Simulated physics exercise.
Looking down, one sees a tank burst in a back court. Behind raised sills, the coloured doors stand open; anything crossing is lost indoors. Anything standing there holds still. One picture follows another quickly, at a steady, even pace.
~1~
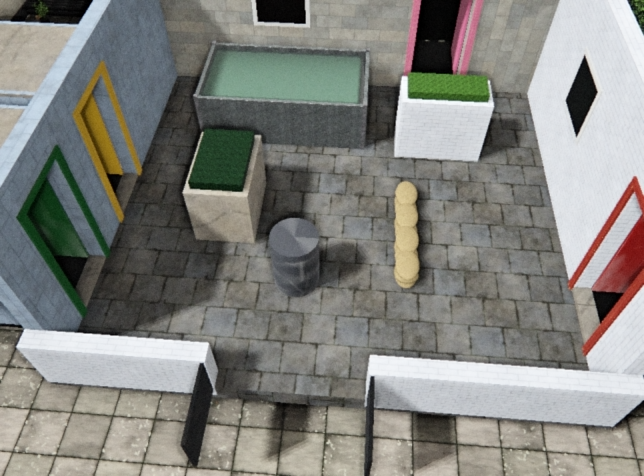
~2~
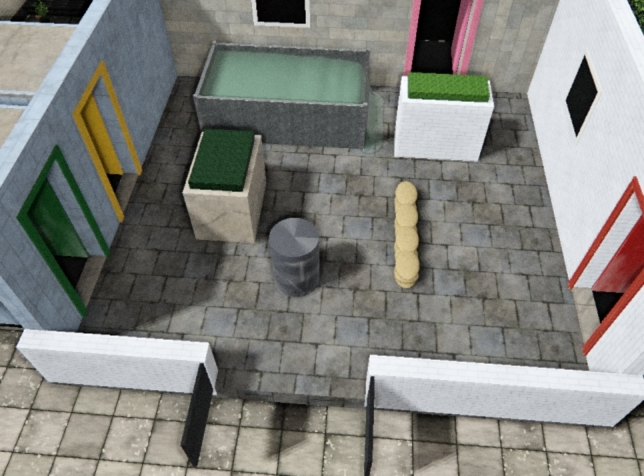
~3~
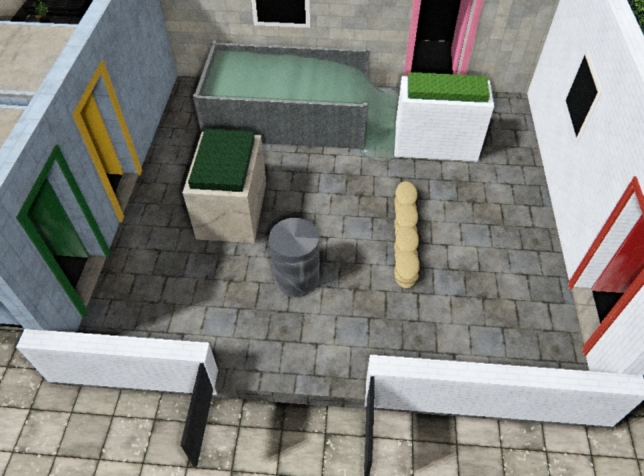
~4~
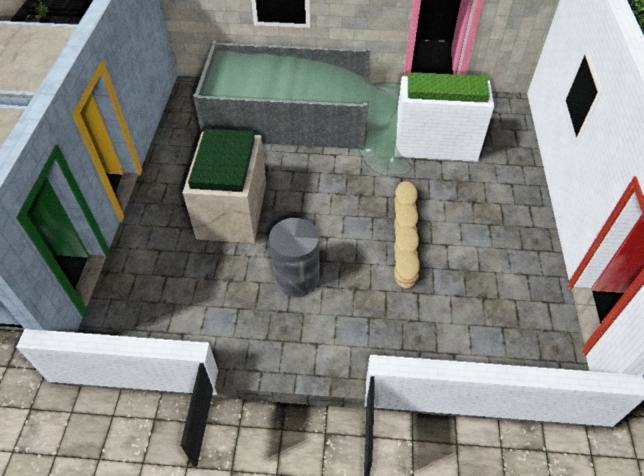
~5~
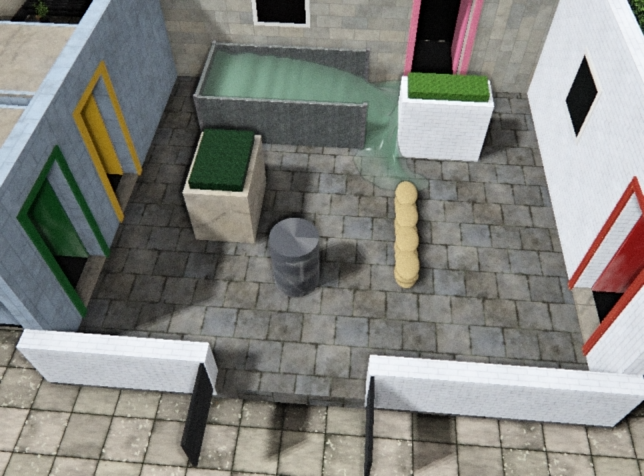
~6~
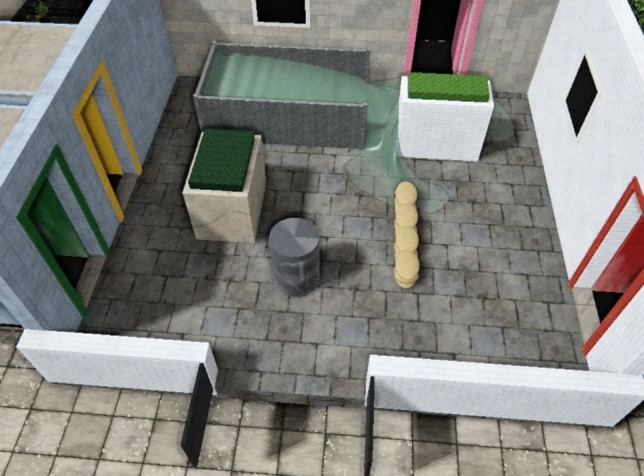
In a back court with coloured doors, still water in a grey tank burst from its right end, poured down beside the white grass-topped block, and spread across the paving around the nearest round yellow shape.
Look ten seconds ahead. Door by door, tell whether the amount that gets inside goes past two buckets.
Result: The pink door sees more than two buckets come in, the yellow door sees no more than two buckets come in, the red door sees more than two buckets come in, the green door sees more than two buckets come in.
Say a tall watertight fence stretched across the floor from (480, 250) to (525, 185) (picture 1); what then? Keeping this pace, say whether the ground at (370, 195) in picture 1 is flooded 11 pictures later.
Looks like that place is swamped.
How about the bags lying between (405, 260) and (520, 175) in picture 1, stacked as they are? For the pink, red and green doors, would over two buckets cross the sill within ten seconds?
Here's how it plays out: The pink door gets swamped, the red door survives it, the green door gets swamped.
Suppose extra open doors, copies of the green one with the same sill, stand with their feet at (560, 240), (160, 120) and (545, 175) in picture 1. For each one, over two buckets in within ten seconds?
In order: Exceeds it, falls short, exceeds it.
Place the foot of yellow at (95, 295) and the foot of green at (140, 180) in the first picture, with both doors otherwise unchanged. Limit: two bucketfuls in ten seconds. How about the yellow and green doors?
What you'd see: The yellow door tops the limit and the green door stays within the limit.
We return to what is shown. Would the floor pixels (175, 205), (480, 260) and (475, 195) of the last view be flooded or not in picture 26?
In turn, the points end up high and dry, soaked and soaked.
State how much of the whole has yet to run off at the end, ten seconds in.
Around 80 percent.
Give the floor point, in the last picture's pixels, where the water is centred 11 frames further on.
My guess is about (385, 133).
A moment on, water covers 25 % of the floor; the pink door under two buckets in, the yellow door not reached, the red door not reached, the green door not reached.
Next, water covers 45 % of the floor; the pink door over two buckets in, the yellow door not reached, the red door not reached, the green door not reached.
Then, water covers 65 % of the floor; the pink door far over two buckets in, the yellow door not reached, the red door wet at the sill, nothing in, the green door not reached.
Later, water covers 80 % of the floor; the pink door far over two buckets in, the yellow door not reached, the red door under two buckets in, the green door wet at the sill, nothing in.
In the end, water covers 95 % of the floor; the pink door far over two buckets in, the yellow door wet at the sill, nothing in, the red door over two buckets in, the green door far over two buckets in.
